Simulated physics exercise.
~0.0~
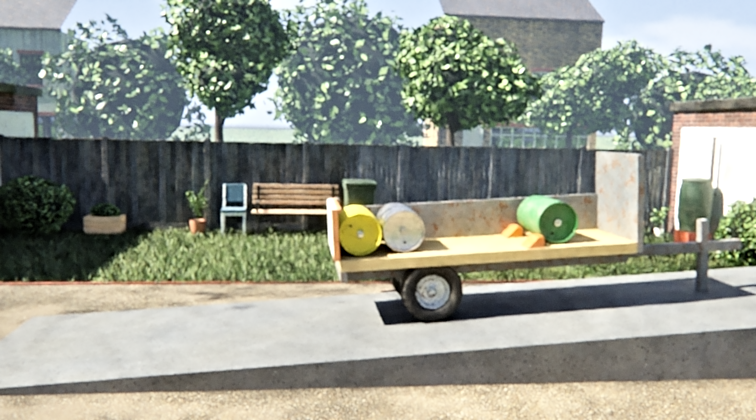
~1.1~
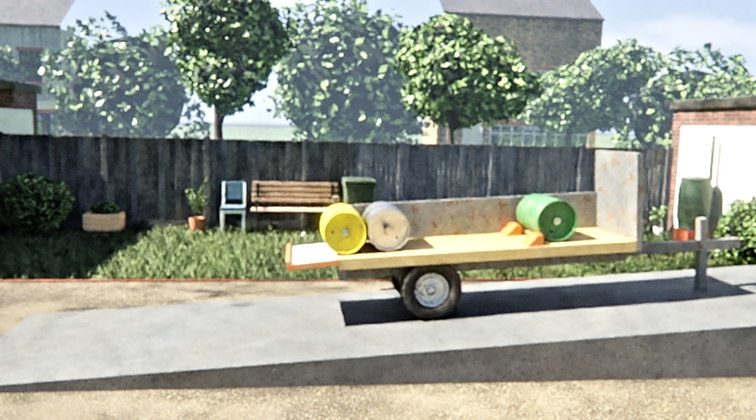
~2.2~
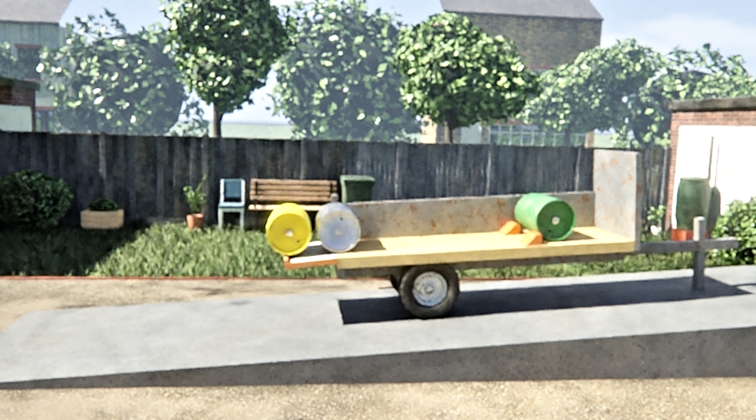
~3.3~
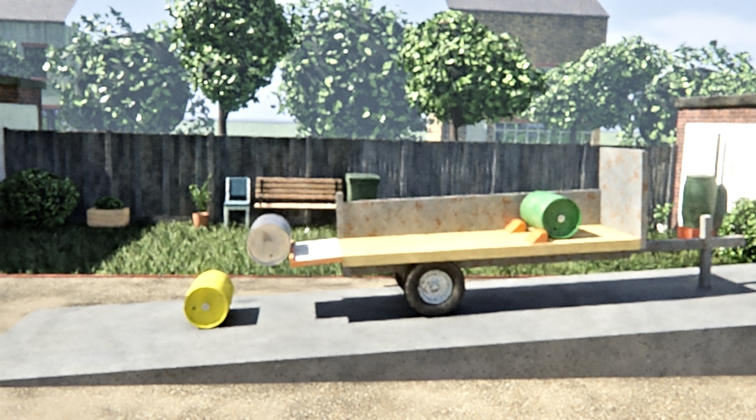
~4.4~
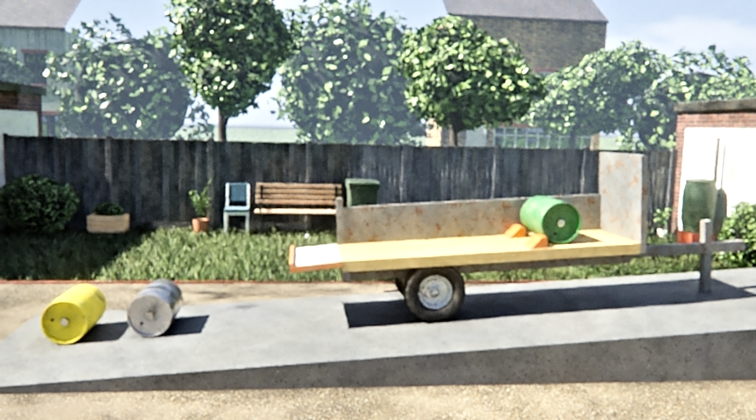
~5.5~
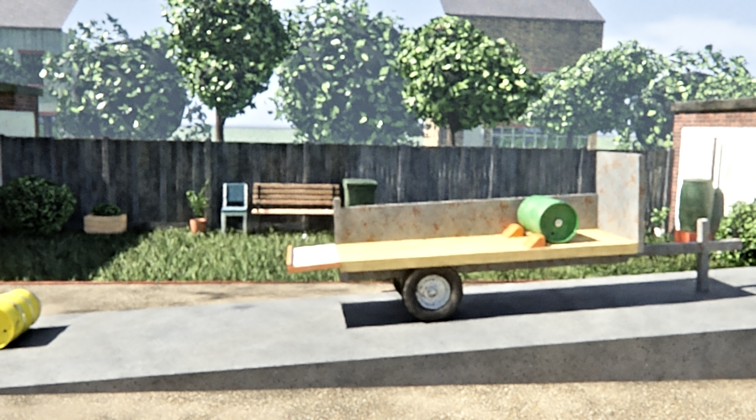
On a sloping driveway, yellow and silver drums roll off a trailer while green stays aboard.
